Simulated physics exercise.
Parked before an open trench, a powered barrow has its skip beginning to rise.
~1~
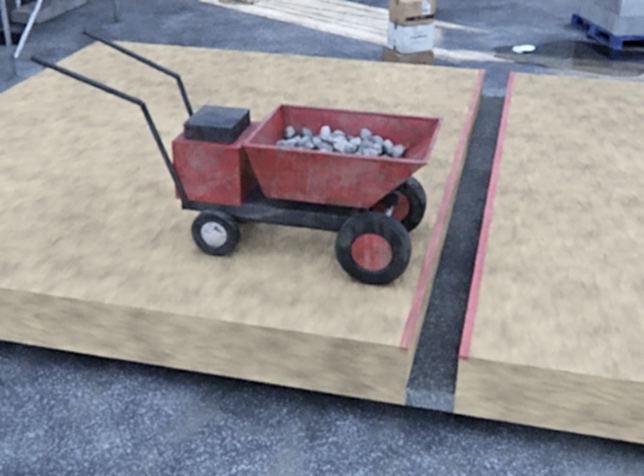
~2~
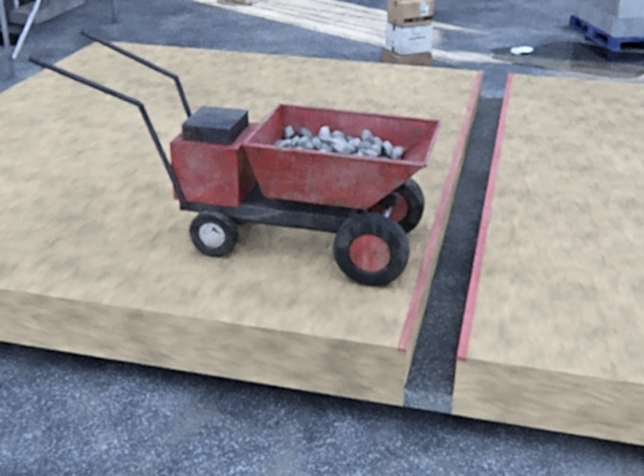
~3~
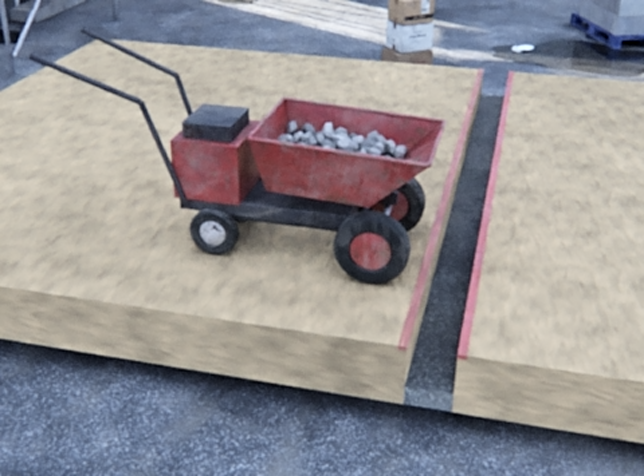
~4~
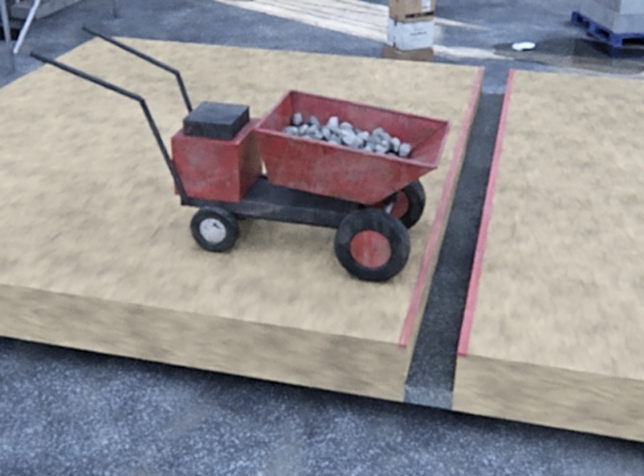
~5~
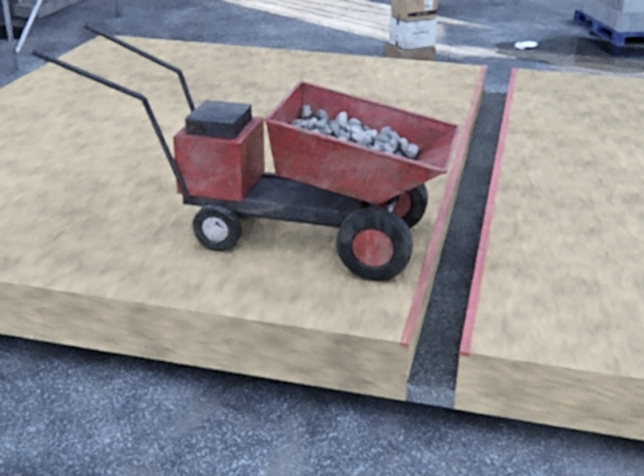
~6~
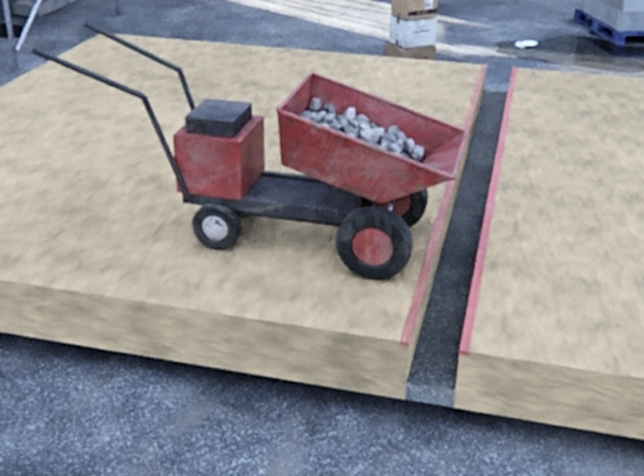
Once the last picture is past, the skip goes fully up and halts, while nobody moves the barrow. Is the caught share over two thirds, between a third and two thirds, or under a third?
Trench receives below a third.
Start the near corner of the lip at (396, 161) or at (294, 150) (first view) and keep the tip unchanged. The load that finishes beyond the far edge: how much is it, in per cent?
You'd get around 40 in a hundred, then 0 in a hundred.
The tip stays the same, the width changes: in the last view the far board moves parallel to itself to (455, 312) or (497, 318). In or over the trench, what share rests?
First case 0 %, second case 20 %.
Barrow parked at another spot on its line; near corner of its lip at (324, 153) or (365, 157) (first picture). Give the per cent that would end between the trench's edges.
From the first spot you get 50 percent, and from the second 90 percent.
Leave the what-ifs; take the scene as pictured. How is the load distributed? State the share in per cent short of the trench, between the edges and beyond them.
Short 0, between 0, beyond 60 %.
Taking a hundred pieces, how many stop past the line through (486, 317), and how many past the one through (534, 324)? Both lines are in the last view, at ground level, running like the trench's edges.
Respectively 60 and 20 percent.
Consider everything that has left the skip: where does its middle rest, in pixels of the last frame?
Roughly pixel (524, 266).
Just after the last frame, skip tipped steeply; every one in the skip.
A moment on, skip tipped right over; the larger part in the skip; roughly a quarter beyond it.
Further on, skip tipped right over; roughly a third in the skip; just a few in or heaped over the trench; roughly two thirds beyond it.
When it is over, skip tipped right over; roughly a third in the skip; just a few in or heaped over the trench; roughly two thirds beyond it.
